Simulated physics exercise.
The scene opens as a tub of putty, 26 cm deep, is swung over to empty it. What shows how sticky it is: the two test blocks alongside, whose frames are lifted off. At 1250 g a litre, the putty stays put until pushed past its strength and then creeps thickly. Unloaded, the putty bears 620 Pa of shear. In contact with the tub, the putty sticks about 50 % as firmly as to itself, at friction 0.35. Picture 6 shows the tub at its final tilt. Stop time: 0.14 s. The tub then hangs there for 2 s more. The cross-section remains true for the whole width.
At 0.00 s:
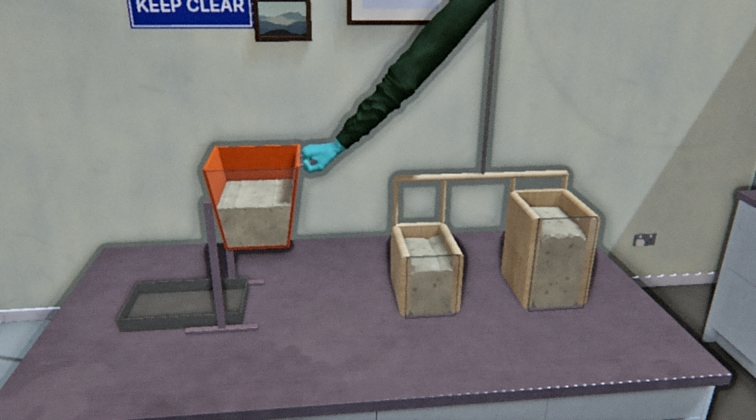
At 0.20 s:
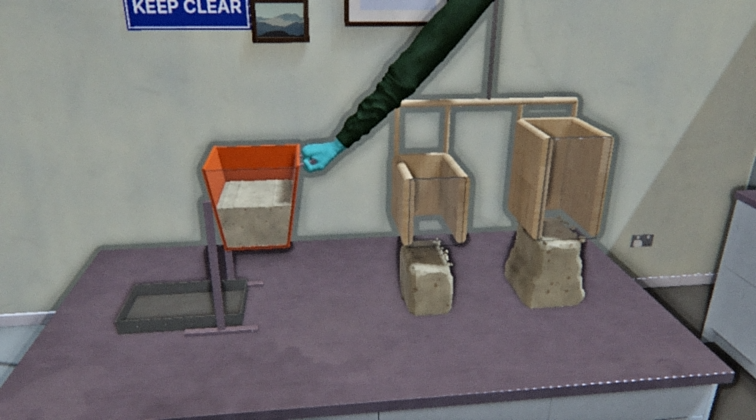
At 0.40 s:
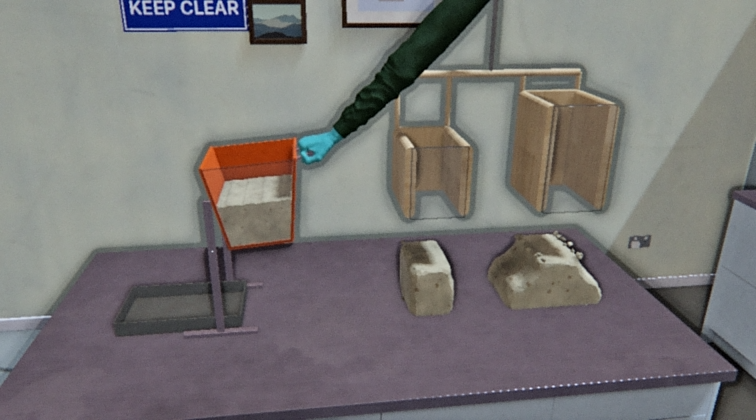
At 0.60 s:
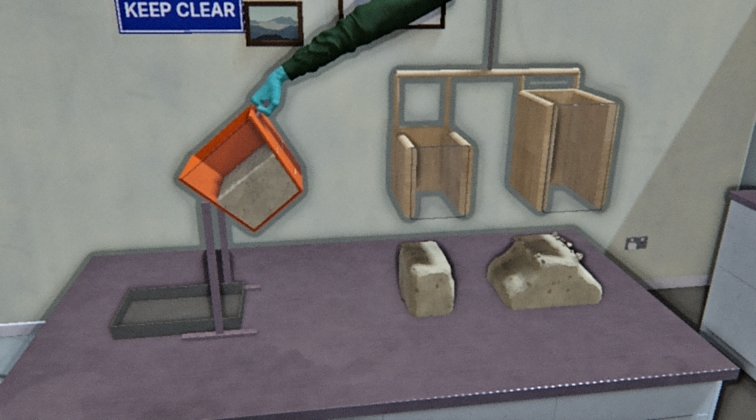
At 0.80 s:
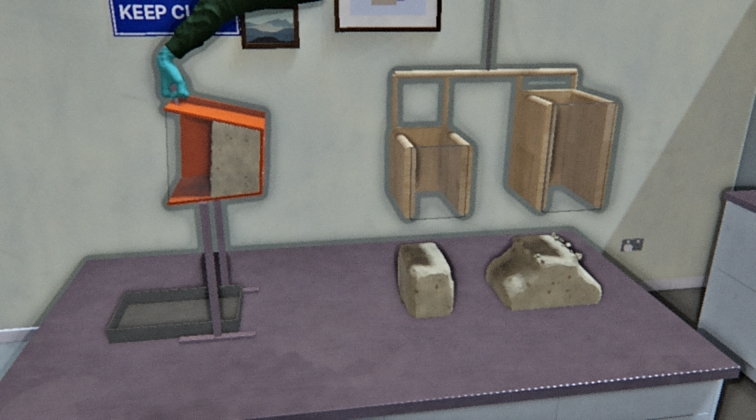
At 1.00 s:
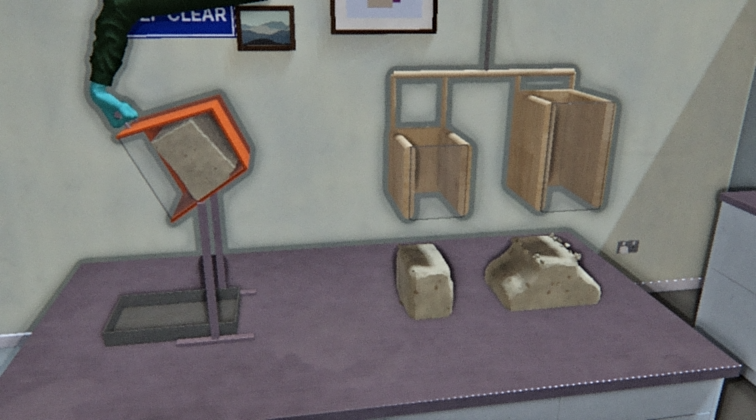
Two wooden moulds rose off a pair of grey blocks, the right-hand one slumping wide and low, and then a gloved hand swung an orange tub of grey putty over leftward past its side.
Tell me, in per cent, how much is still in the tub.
Something like 0 out of 100.
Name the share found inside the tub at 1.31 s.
The tub holds some 0 % at that moment.
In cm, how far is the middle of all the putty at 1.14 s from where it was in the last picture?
It has moved close to 14 cm.
By 1.14 s, the tub is at 115 degrees and holds 69 %.
By 1.31 s, the tub is at 115 degrees and holds 0 %.
By 1.48 s, the tub is at 115 degrees and holds 0 %.
By 1.65 s, the tub is at 115 degrees and holds 0 %.
By 3.00 s, at the end, the tub is at 115 degrees and holds 0 %.
